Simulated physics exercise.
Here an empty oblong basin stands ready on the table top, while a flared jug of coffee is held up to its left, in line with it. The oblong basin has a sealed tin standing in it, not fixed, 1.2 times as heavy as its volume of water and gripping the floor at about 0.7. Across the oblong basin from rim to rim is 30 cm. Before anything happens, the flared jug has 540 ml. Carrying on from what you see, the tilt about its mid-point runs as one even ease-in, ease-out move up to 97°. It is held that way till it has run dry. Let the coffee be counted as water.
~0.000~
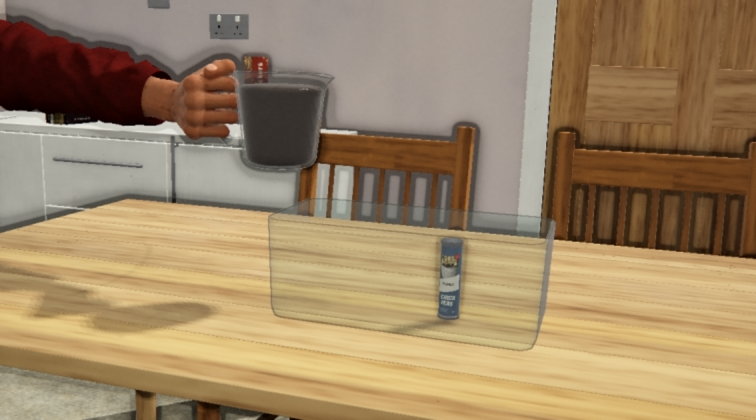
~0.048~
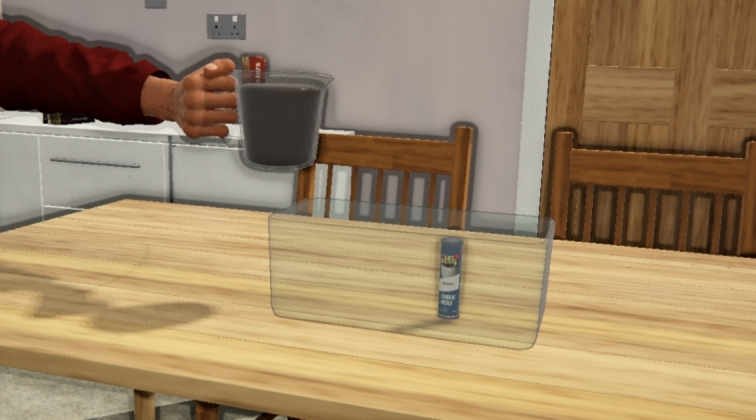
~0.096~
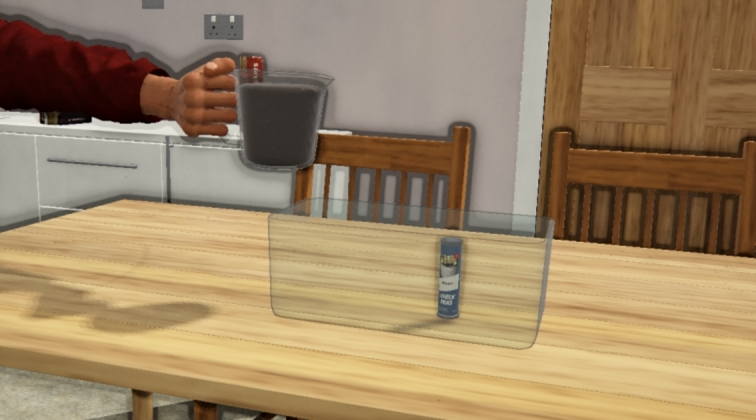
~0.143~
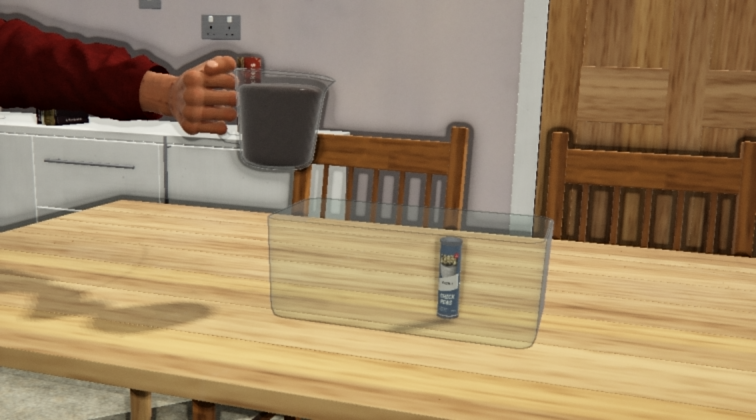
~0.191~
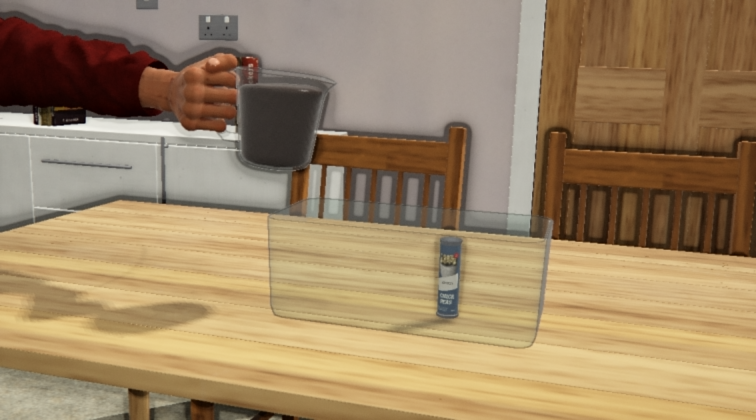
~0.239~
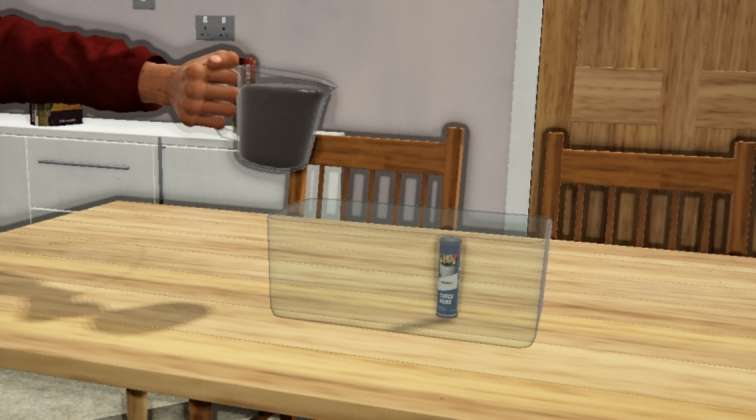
A hand holds a jug of dark liquid and slowly tilts it slightly to the right.
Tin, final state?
It will weather it.
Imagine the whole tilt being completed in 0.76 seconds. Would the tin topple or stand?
Result: Tin upright.
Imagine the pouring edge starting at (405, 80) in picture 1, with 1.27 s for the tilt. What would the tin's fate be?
Then it falls.
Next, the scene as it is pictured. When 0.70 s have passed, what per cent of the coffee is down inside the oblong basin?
About 5 per cent.
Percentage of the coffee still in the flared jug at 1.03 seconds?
Around 30 in a hundred is still there.
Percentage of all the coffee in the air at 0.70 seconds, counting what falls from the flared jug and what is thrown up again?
Some 14 % is the figure.
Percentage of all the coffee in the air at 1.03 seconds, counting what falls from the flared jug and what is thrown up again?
Near 14 per cent, I'd say.
By 0.70 s the tilt is 56° and 81 per cent is still to pour; the tin stands where it began.
By 1.03 s the tilt is 89° and 29 per cent is still to pour; the tin stands where it began.
By 1.39 s the tilt is 97° and 3 per cent is still to pour; the tin stands where it began.
By 1.77 s the tilt is 97° and 0 per cent is still to pour; the tin stands where it began.
At rest the tin stands where it began.
